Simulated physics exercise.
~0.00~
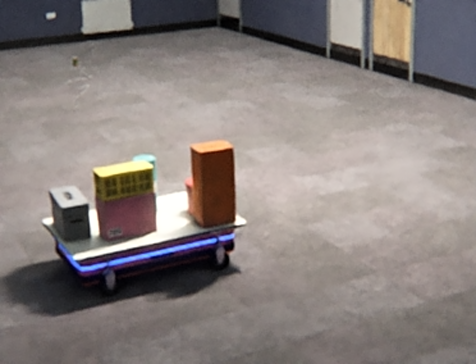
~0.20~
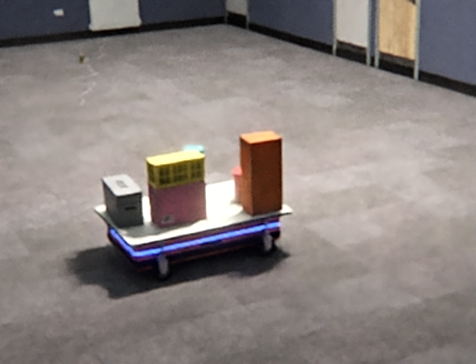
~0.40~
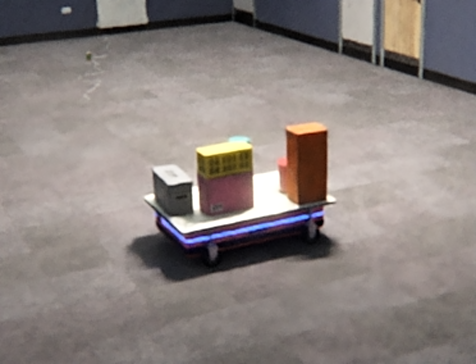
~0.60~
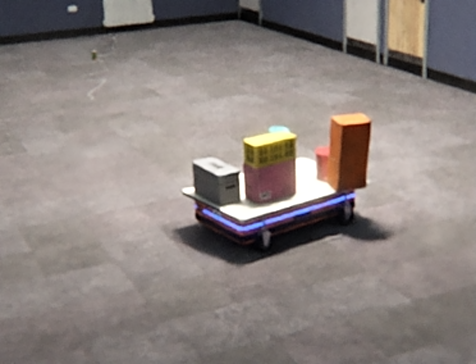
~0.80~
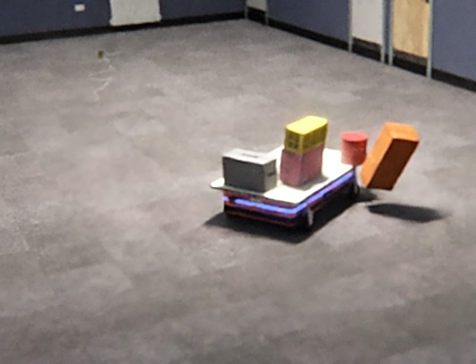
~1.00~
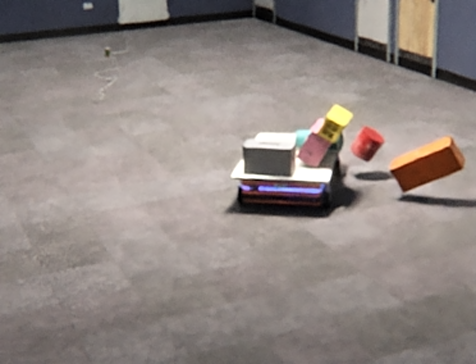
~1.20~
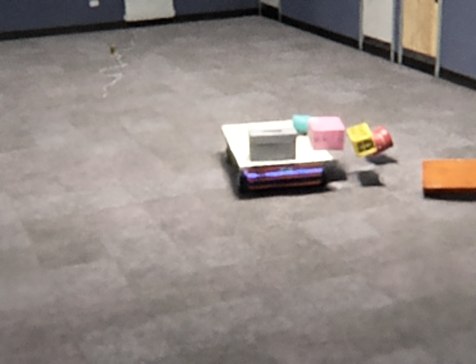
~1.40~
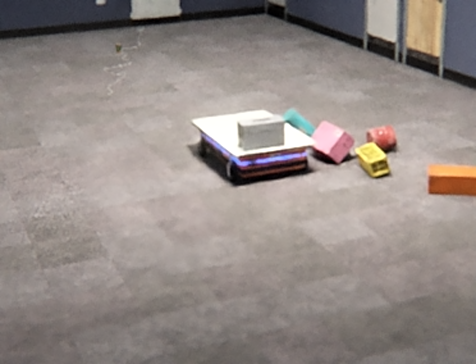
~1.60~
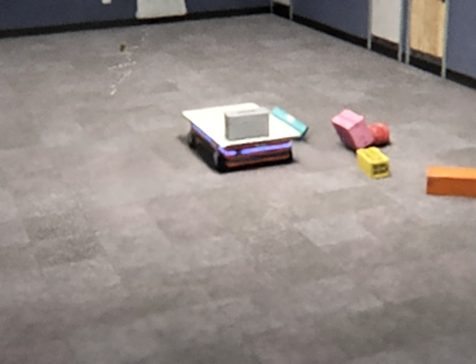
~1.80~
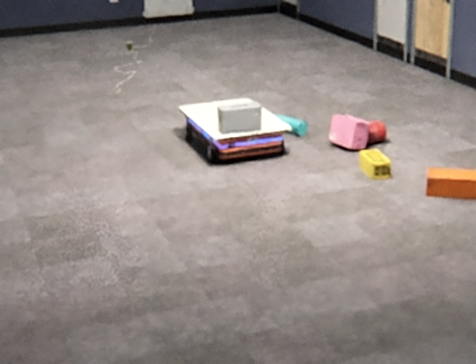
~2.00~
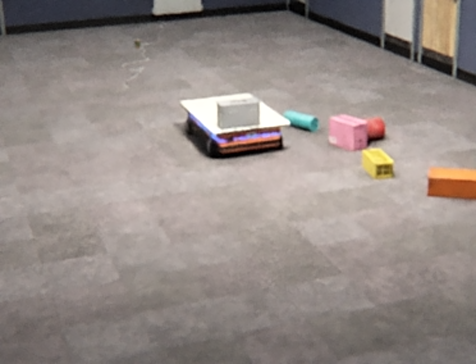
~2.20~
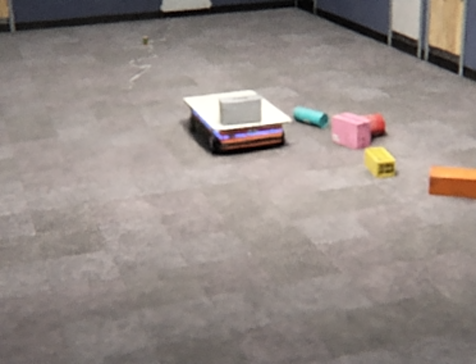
In a large room with grey carpet tiles and dark blue walls, seen from slightly above, a low cart with a pale flat top and a glowing blue strip carries a loose load. A grey toolbox sits at the left, a yellow crate rests on a pink box, and a tall orange box stands at the right near a red pail and a turquoise canister. The cart rolls right, then curves away toward the back. The orange box topples off the right side, followed by the pail, crate, canister and pink box. The cart stops with only the toolbox aboard, the pink box upright on the floor among the tipped pieces.
